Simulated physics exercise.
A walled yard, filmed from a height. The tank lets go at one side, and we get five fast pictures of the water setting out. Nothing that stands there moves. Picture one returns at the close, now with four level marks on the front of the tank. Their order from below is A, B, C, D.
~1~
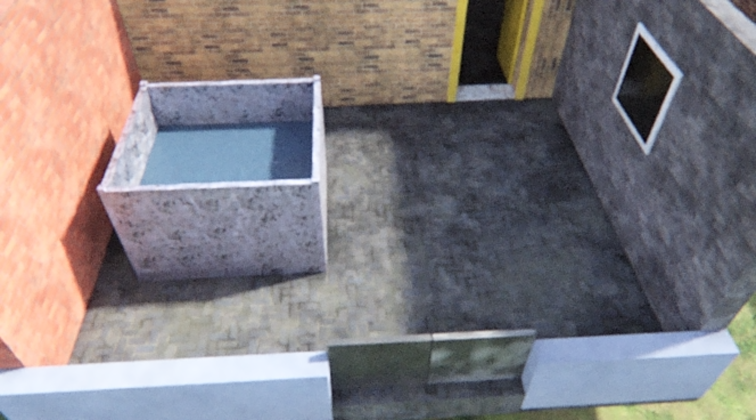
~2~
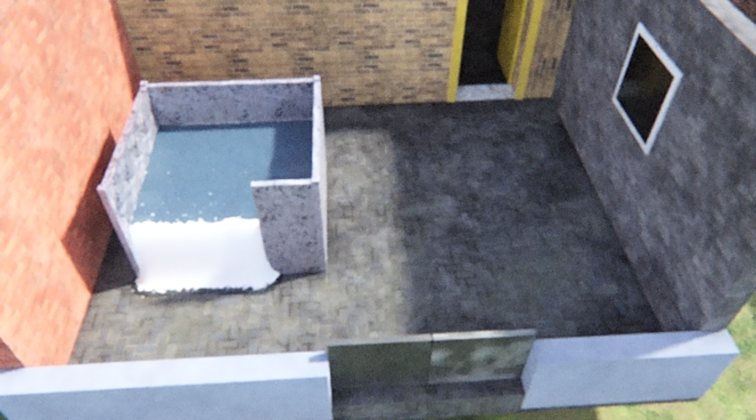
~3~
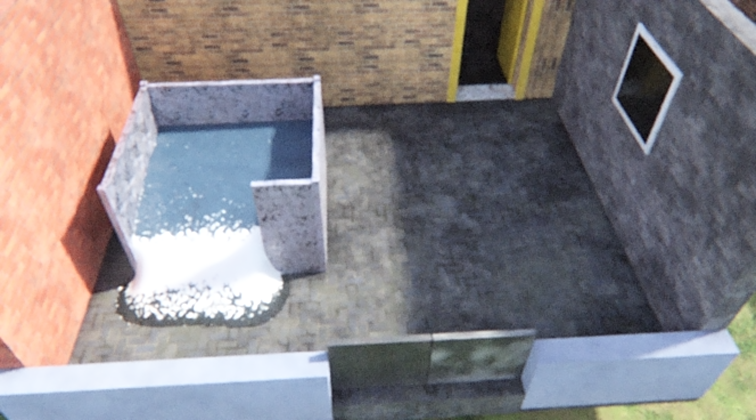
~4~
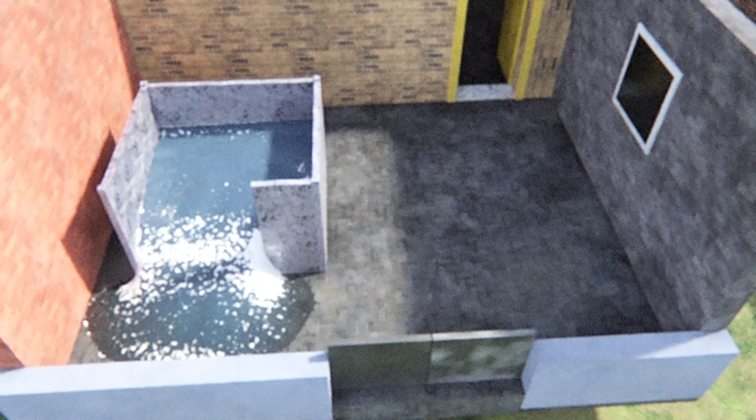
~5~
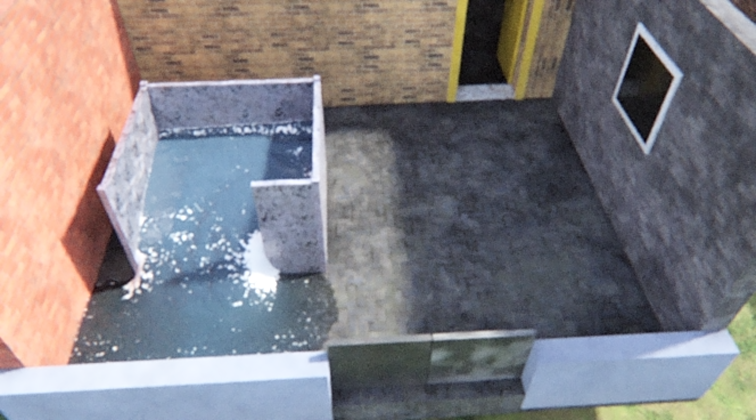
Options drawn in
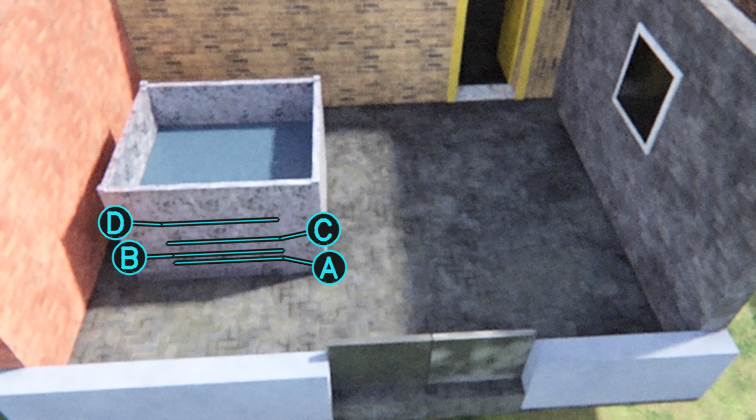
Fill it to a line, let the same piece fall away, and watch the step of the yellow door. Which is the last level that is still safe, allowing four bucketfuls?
I would pick level C.
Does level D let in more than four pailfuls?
Yes.
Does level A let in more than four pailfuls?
No, that is safe.
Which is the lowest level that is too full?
It is D.
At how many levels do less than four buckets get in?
Three.
In cyan, A at (229, 260); B at (227, 253); C at (224, 241); D at (219, 222); from the bottom up A, B, C, D.
With A, nothing gets over.
With B, nothing gets over.
With C, a splash gets over, under a bucket.
With D, about 7 bucketfuls get in.
